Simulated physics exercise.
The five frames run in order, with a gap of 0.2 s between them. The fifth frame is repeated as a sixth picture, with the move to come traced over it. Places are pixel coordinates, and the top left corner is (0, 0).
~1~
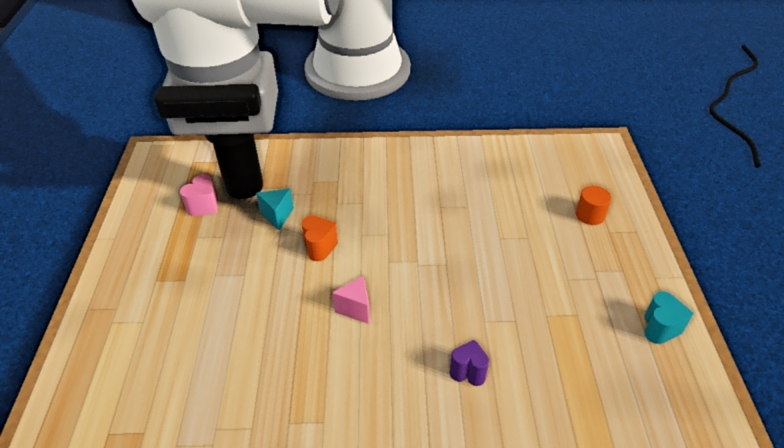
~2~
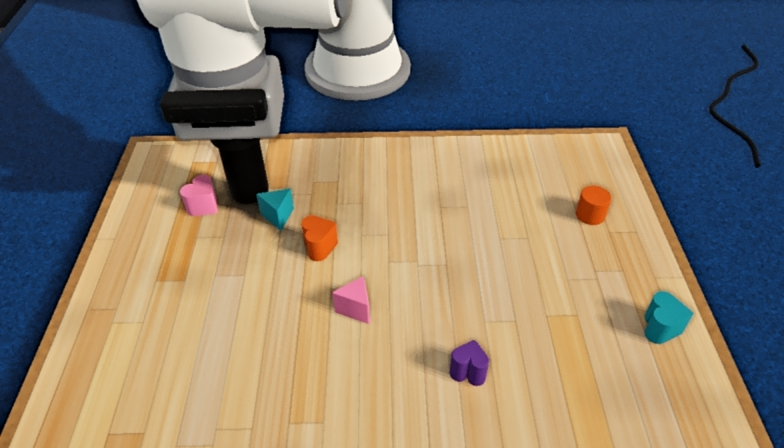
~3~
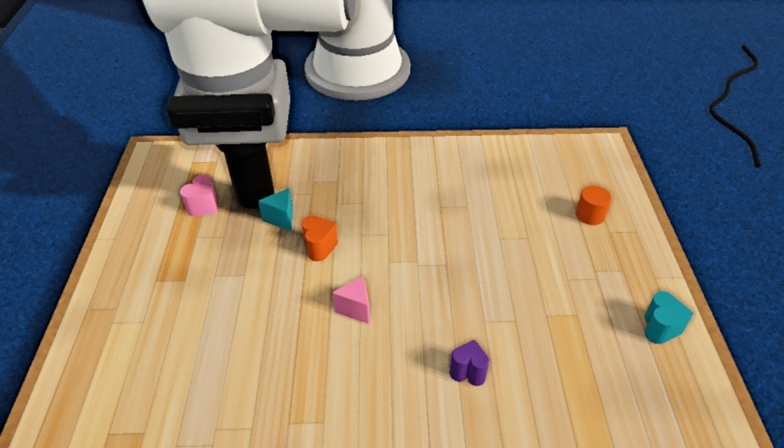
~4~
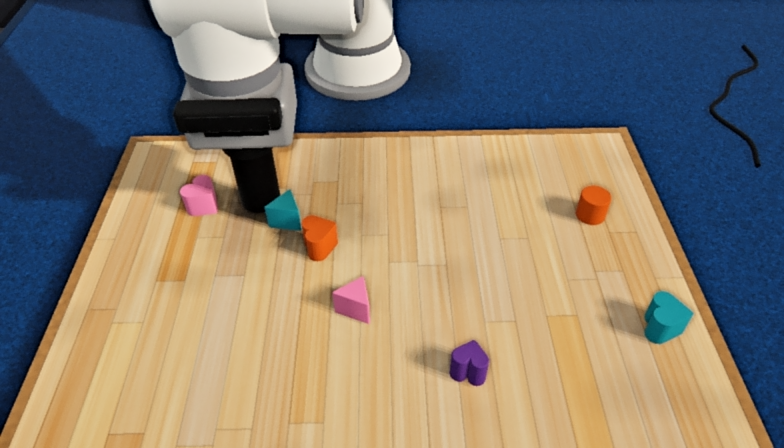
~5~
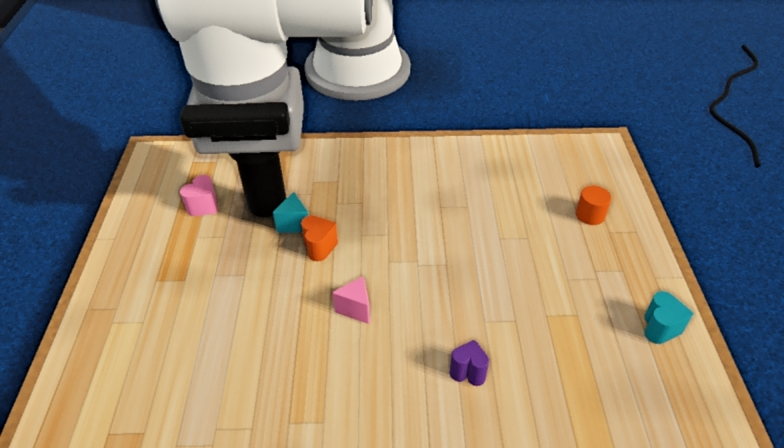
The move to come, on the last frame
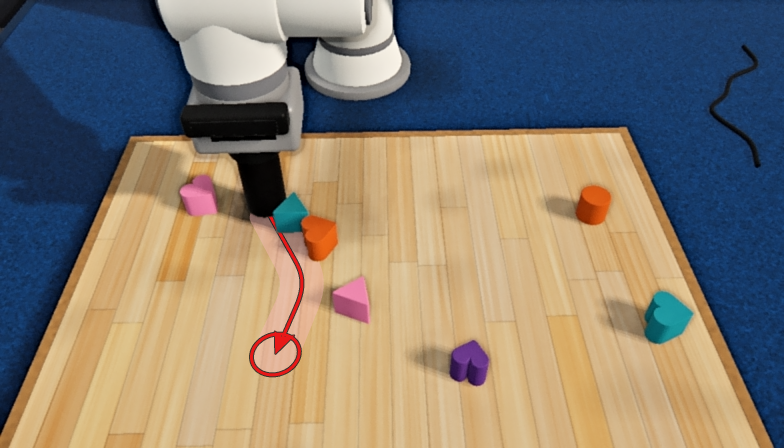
A robot arm's black rod moved slowly to the right across the wooden board, reached the turquoise triangle and nudged it a short way toward the orange heart, while the other blocks stayed still.
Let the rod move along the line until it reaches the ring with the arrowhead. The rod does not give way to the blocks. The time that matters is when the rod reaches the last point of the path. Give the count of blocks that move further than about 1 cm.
The number is two.
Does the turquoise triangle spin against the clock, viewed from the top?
Final answer: Yes.
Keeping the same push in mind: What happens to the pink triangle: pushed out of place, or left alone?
It is untouched.
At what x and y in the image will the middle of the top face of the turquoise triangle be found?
Close to (313, 213).
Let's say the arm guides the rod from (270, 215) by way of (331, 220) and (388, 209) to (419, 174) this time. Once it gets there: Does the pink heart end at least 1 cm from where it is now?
No, that is not how it ends up.
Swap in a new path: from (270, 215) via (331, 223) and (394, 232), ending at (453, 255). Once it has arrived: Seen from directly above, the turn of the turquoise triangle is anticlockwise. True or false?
False - the claim does not hold.
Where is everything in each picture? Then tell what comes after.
Rod's lower end (245, 188); turquoise triangle (274, 197); orange heart (317, 227); pink triangle (354, 291), in the first picture.
Rod (250, 192); blocks still, in the second picture.
Rod (256, 197); turquoise triangle (278, 199), in the third picture.
Rod (261, 201); turquoise triangle (284, 202), in the fourth picture.
Rod (268, 205); turquoise triangle (291, 205); orange heart (317, 227); pink triangle (354, 291), in the fifth picture.
Drawn move, from (270, 215) via (291, 253) and (299, 299), ending at (276, 354).
The first path, step by step. One third of the way, rod (289, 243); turquoise triangle (313, 213), turned 55° anticlockwise; orange heart (326, 231), turned 35° clockwise.
Two thirds of the way, rod (297, 290); turquoise triangle (313, 213), turned 55° anticlockwise; orange heart (330, 233).
At the end, rod (273, 344); turquoise triangle (313, 213), turned 55° anticlockwise; orange heart (330, 233); pink triangle still.
